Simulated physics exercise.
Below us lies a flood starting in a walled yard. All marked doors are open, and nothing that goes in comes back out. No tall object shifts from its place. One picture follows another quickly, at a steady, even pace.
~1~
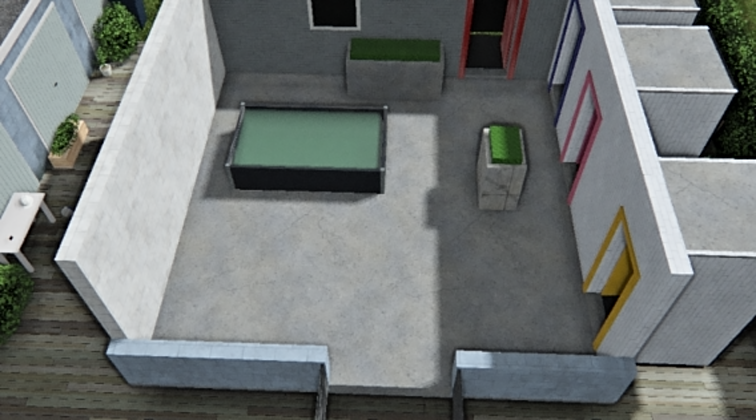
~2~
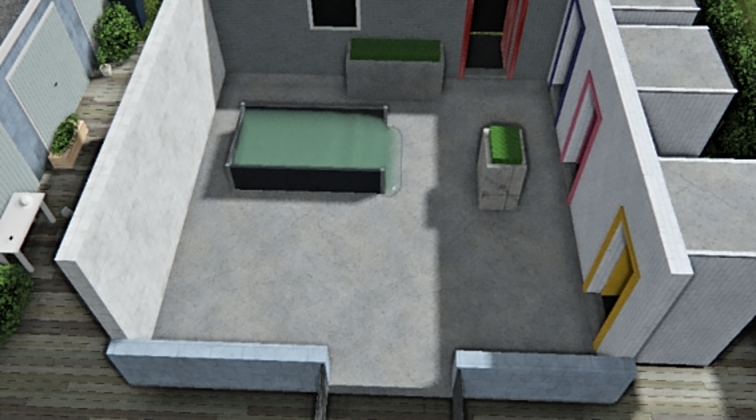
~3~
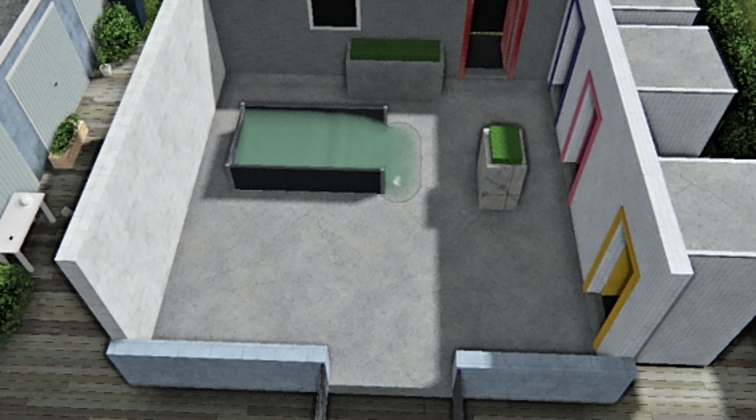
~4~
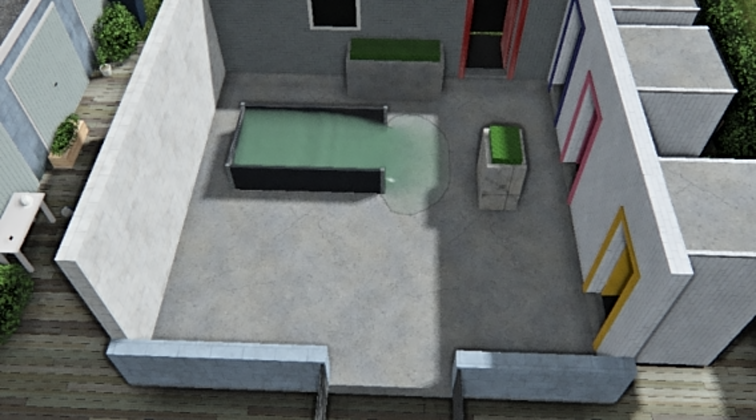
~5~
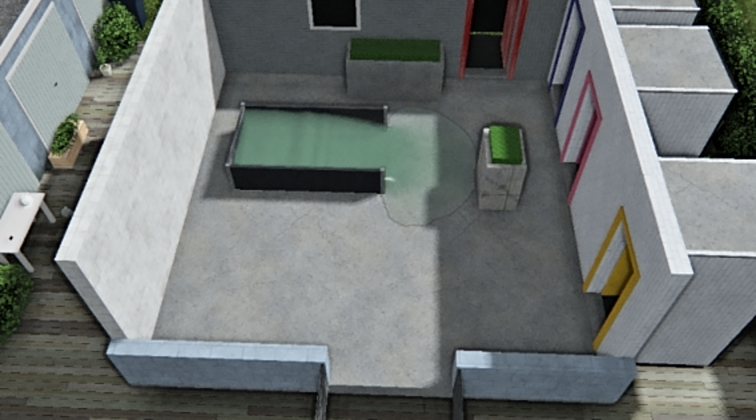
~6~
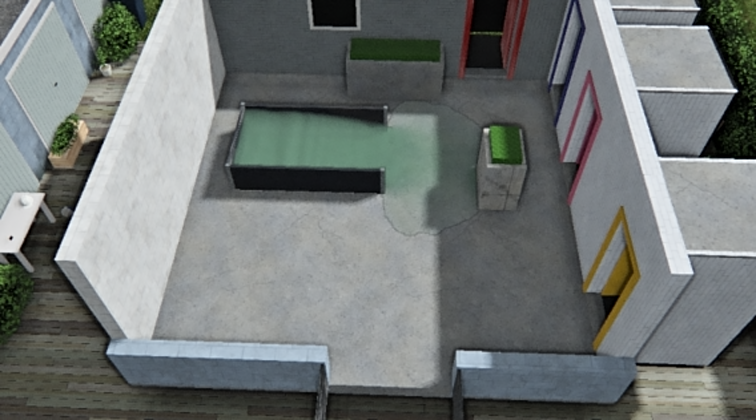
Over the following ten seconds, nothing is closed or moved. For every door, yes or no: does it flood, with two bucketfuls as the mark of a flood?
Blue door: No, yellow door: Yes, red door: Yes, pink door: Yes.
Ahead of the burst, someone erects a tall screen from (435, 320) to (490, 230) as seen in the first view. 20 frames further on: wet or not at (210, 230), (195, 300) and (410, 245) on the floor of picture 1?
Results in order: Bone-dry / bone-dry / swamped.
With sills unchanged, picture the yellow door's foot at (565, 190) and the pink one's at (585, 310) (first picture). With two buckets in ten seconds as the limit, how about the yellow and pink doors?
Result - yellow door exceeds the limit; pink door exceeds the limit.
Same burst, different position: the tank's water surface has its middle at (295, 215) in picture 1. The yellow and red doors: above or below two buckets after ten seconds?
Looking at it, the yellow door breaks the limit and the red door breaks the limit.
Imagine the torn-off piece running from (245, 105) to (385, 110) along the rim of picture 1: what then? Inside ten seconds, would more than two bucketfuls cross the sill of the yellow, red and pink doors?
As I see it, the yellow door stays within limits, the red door stays within limits and the pink door overshoots.
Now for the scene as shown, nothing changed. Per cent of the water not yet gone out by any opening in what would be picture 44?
My figure: Some 86 per cent.
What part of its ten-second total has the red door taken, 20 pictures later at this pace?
Share by then: 15 in a hundred.
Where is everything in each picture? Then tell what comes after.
The first picture shows still water in the tank at (310, 139).
In the second picture, water pours out at (383, 155) and has run to (394, 130).
In the third picture, water pours out at (383, 155) and has run to (403, 126).
In the fourth picture, the front is at (435, 199), out from the gap at (383, 156).
In the fifth picture, the front is at (474, 179), out from the gap at (383, 156).
In the sixth picture, the front is at a hidden place, out from the gap at (383, 156).
A moment on, water covers 25 % of the floor; the blue door not reached, the yellow door not reached, the red door not reached, the pink door not reached.
Next, water covers 35 % of the floor; the blue door wet at the sill, nothing in, the yellow door not reached, the red door wet at the sill, nothing in, the pink door under two buckets in.
Then, water covers 45 % of the floor; the blue door under two buckets in, the yellow door under two buckets in, the red door under two buckets in, the pink door over two buckets in.
Later, water covers 50 % of the floor; the blue door under two buckets in, the yellow door over two buckets in, the red door over two buckets in, the pink door far over two buckets in.
In the end, water covers 75 % of the floor; the blue door under two buckets in, the yellow door far over two buckets in, the red door over two buckets in, the pink door far over two buckets in.
